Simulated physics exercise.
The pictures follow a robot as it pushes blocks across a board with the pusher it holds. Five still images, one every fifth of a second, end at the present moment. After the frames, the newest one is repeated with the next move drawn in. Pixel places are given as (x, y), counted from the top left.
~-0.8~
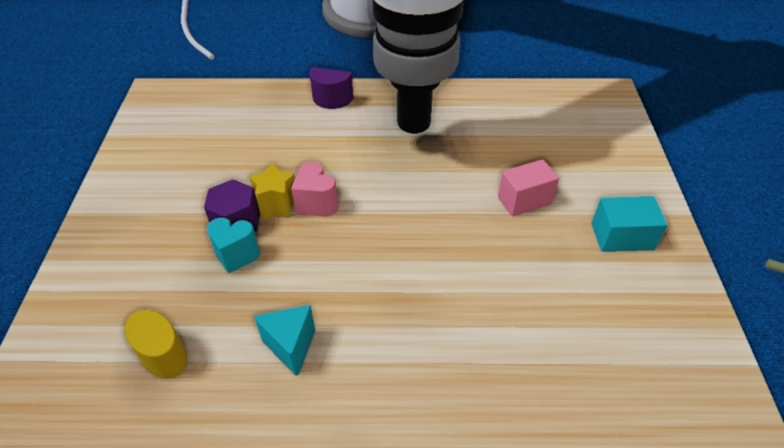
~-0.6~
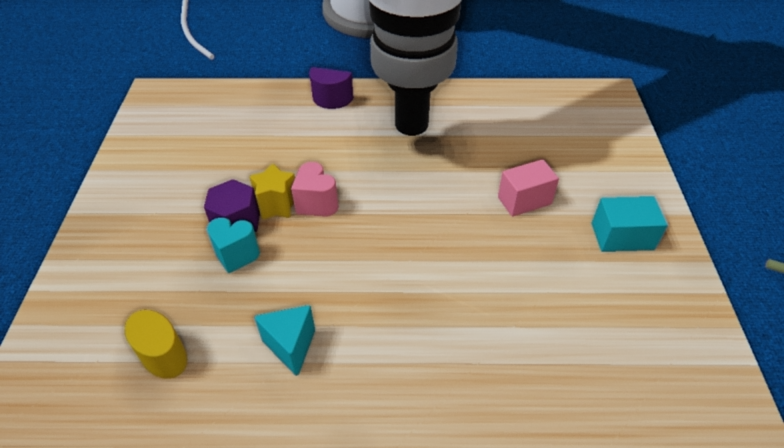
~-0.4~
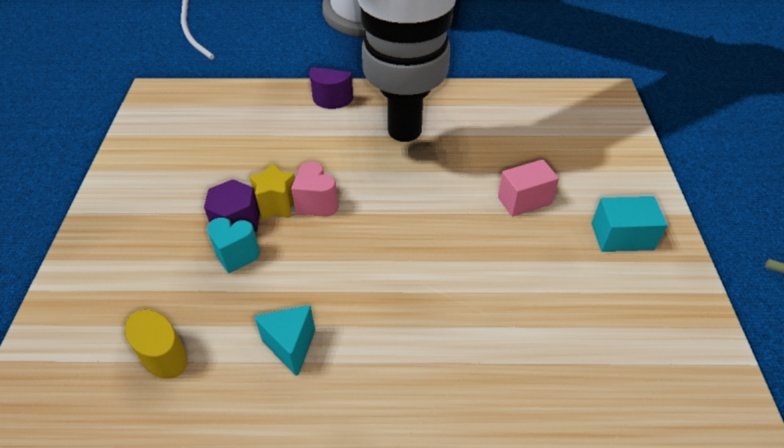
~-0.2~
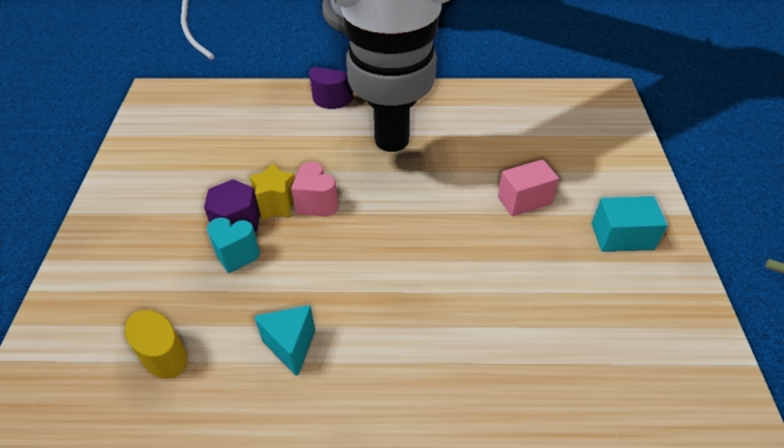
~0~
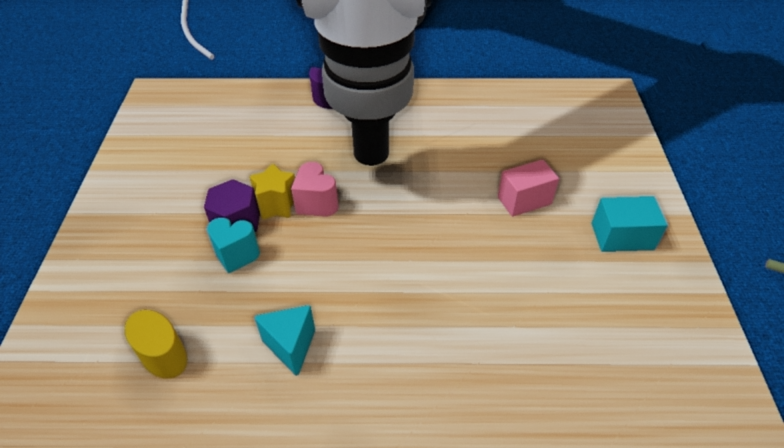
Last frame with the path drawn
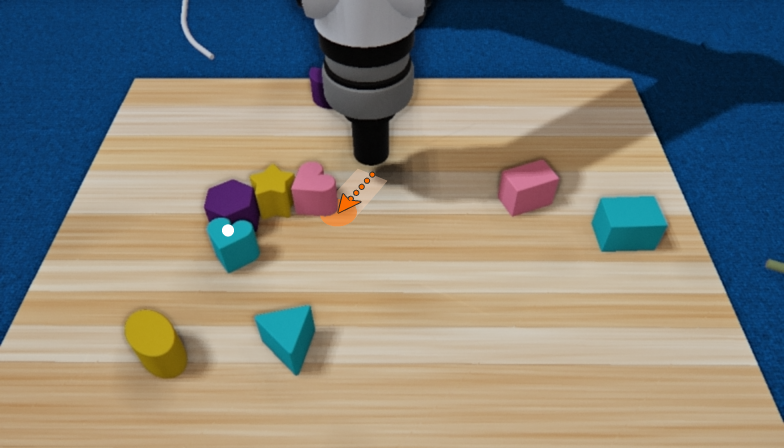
A robotic arm with a black tip moved slowly left and a little toward the viewer across a wooden board, while the scattered purple, yellow, pink and turquoise blocks all stayed still.
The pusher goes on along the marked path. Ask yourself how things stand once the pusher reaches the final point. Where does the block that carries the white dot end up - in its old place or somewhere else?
The block that carries the white dot keeps its place.
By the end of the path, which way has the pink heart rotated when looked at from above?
Short answer: Clockwise.
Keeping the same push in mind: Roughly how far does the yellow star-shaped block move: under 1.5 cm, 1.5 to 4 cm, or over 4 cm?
Its final spot will lie within 1.5 cm of the current one.
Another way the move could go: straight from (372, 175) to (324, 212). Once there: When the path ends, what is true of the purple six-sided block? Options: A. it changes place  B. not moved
A - it changes place.
Drawn move, in a line from (372, 175) to (338, 212); the dot is on the turquoise heart.
What follows on the original path. Halfway along, pusher (355, 174); nothing pushed yet.
At the end, pusher (336, 193); turquoise heart still; purple six-sided block (220, 196), turned 10° anticlockwise; yellow star-shaped block (264, 178), turned 15° clockwise; pink heart (299, 187), turned 30° clockwise.
